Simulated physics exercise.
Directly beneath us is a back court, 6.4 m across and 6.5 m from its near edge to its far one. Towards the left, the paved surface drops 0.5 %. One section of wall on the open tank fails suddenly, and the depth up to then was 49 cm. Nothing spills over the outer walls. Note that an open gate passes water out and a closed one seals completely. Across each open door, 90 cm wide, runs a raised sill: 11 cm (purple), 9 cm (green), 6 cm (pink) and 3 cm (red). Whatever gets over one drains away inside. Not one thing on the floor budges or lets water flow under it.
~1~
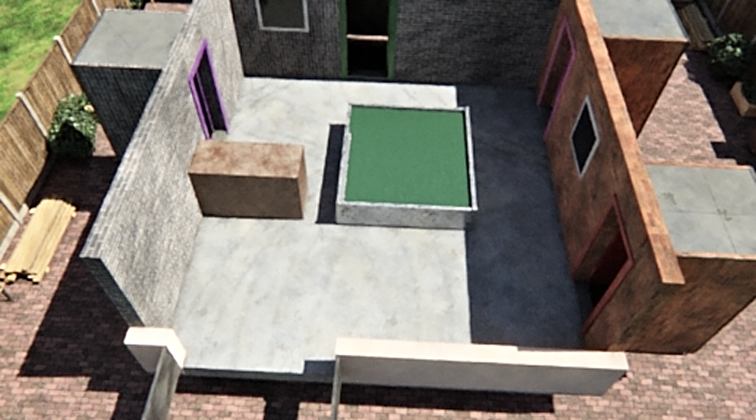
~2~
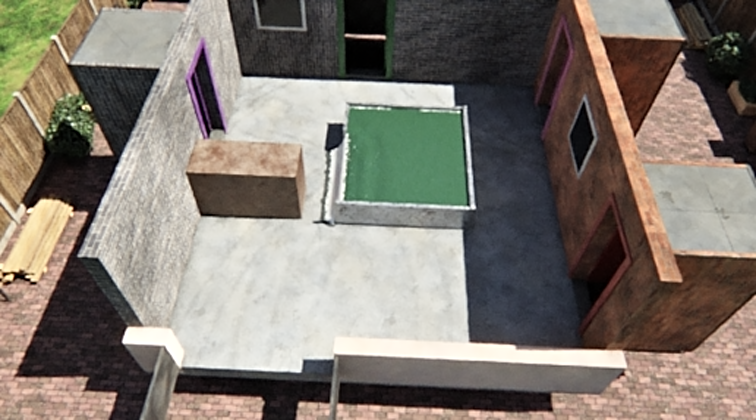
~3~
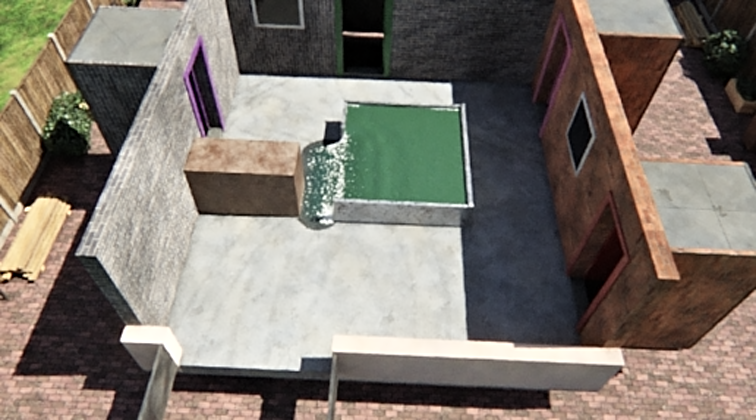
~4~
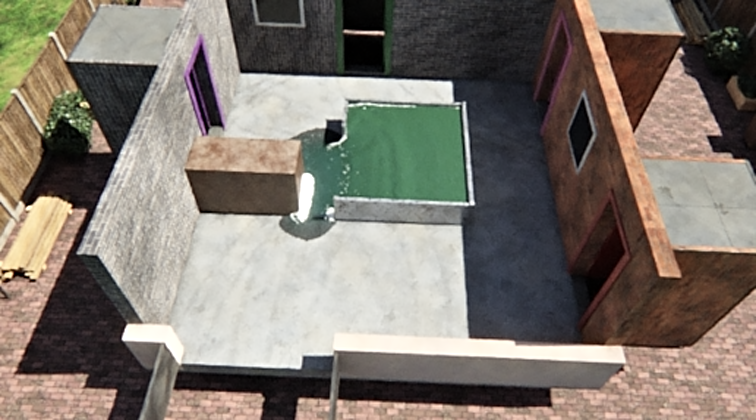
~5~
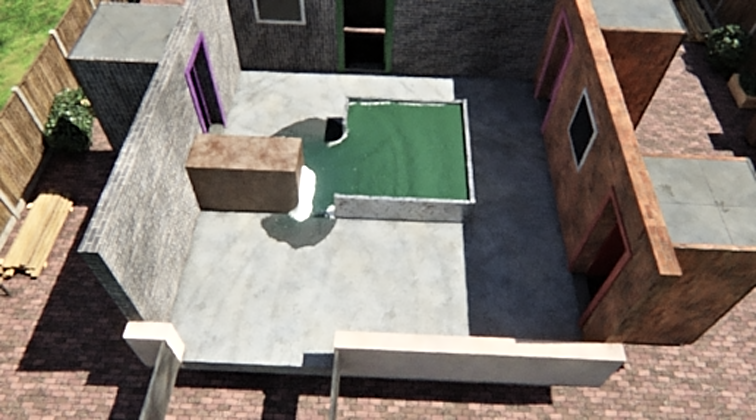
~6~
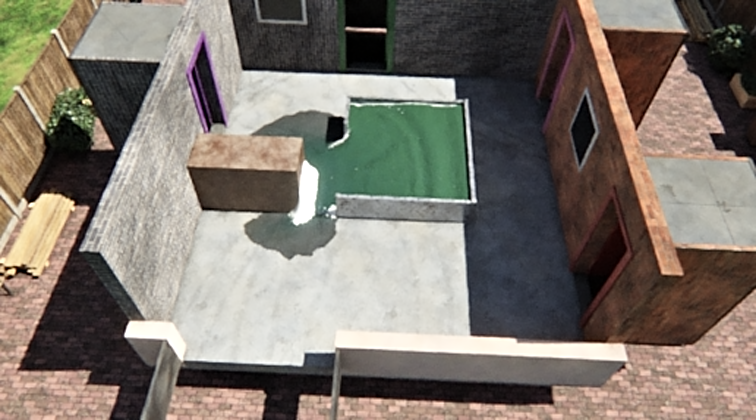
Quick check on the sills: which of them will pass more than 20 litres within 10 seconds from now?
Sill check: Purple door passes more; green door passes less or equal; pink door passes more; red door passes less or equal.
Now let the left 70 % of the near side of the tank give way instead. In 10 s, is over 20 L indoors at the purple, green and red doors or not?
Outcomes - purple: Not exceeded, green: Not exceeded, red: Exceeded.
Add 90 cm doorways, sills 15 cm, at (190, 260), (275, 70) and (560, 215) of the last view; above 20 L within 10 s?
Per doorway, in order: Insufficient / sufficient / insufficient.
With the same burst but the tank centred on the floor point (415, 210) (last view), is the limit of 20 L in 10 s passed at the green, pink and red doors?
Green: Within limit; pink: Within limit; red: Within limit.
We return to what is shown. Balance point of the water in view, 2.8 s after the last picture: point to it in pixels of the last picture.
Around (337, 163) in the last picture.
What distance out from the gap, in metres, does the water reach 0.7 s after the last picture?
Distance: Approx. 3.0 m.
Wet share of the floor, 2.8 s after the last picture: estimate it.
About 45 per cent.
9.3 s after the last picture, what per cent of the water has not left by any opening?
Close to 70 in a hundred remains.
Then, 0.7 s after the last picture water covers 20 % of the floor and is deepest (40 cm) near (307, 191); purple door 26 cm at the sill, 23 L in, green door not reached, pink door not reached, red door not reached.
Then, 1.5 s after the last picture water covers 40 % of the floor and is deepest (36 cm) near (307, 191); purple door 28 cm at the sill, 104 L in, green door not reached, pink door not reached, red door not reached.
Then, 2.8 s after the last picture water covers 45 % of the floor and is deepest (30 cm) near (242, 73); purple door 22 cm at the sill, 216 L in, green door 3 cm at the sill, 0 L in, pink door not reached, red door not reached.
Then, 5.3 s after the last picture water covers 70 % of the floor and is deepest (18 cm) near (223, 138); purple door 15 cm at the sill, 265 L in, green door 6 cm at the sill, 0 L in, pink door 6 cm at the sill, 0 L in, red door not reached.
Then, 9.3 s after the last picture water covers 80 % of the floor and is deepest (14 cm) near (242, 73); purple door 8 cm at the sill, 282 L in, green door 6 cm at the sill, 0 L in, pink door 9 cm at the sill, 39 L in, red door 1 cm at the sill, 0 L in.
